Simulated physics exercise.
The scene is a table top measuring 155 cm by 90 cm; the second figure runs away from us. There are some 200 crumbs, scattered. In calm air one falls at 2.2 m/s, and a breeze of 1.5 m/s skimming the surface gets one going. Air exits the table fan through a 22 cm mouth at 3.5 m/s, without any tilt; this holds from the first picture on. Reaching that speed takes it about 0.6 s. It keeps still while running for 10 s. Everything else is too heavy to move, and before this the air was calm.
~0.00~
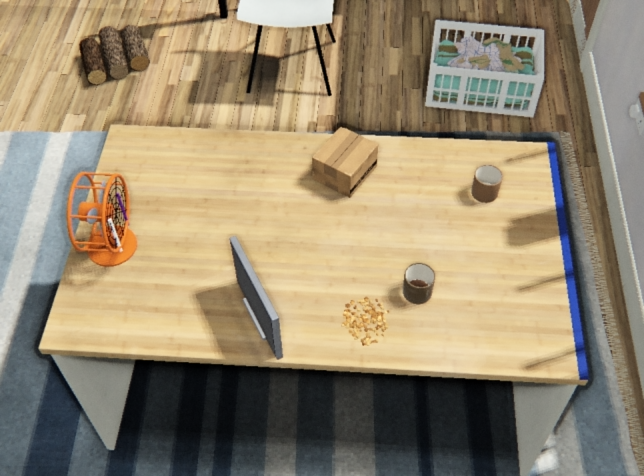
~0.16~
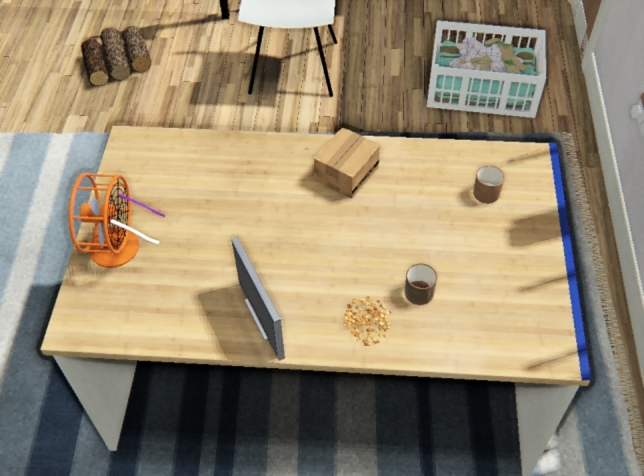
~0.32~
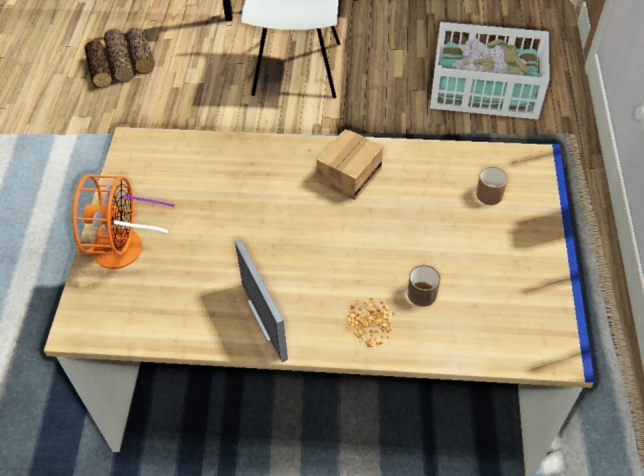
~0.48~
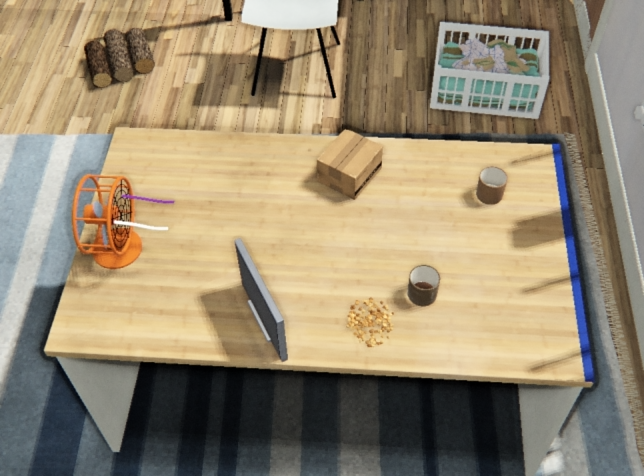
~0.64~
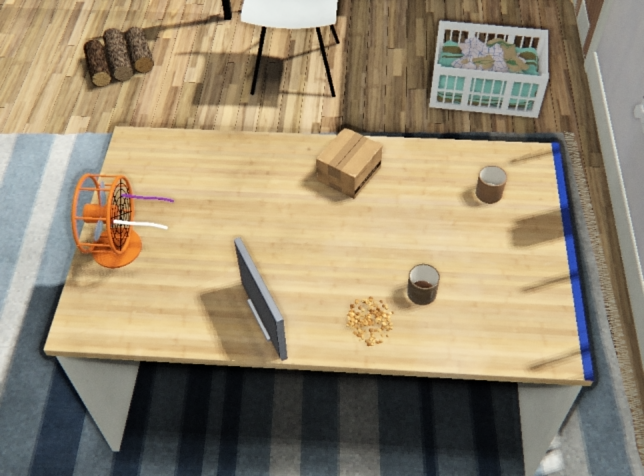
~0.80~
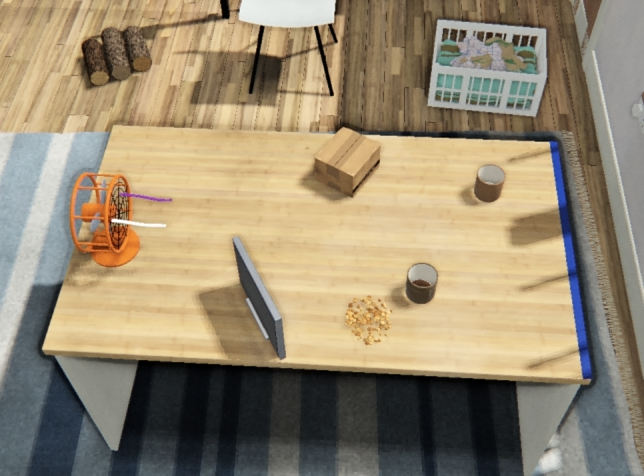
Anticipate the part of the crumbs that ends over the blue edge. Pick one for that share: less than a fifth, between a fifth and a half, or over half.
Under one fifth.
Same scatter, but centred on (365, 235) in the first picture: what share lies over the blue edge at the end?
About 80 %.
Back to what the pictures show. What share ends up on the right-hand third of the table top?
I'd put it at about 10 percent.
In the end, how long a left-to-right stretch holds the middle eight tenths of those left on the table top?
The middle group spans some 10 cm.
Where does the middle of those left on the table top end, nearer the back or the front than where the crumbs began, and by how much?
Forward, some 10 cm.
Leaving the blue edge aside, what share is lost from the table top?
The share comes to some 40 per cent.
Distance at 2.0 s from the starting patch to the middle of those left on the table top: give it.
It comes to near 10 cm.
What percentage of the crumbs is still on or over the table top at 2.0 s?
Roughly 60 per cent.
After 2.0 s the count stands so, 0 % are over the blue edge; the middle of those still in play is near (379, 344).
After 3.2 s the count stands so, 0 % are over the blue edge; the middle of those still in play is near (379, 344).
After 5.5 s the count stands so, 0 % are over the blue edge; the middle of those still in play is near (379, 344).
After 10.0 s, at the end, 0 % are over the blue edge; the middle of those still in play is near (379, 344).
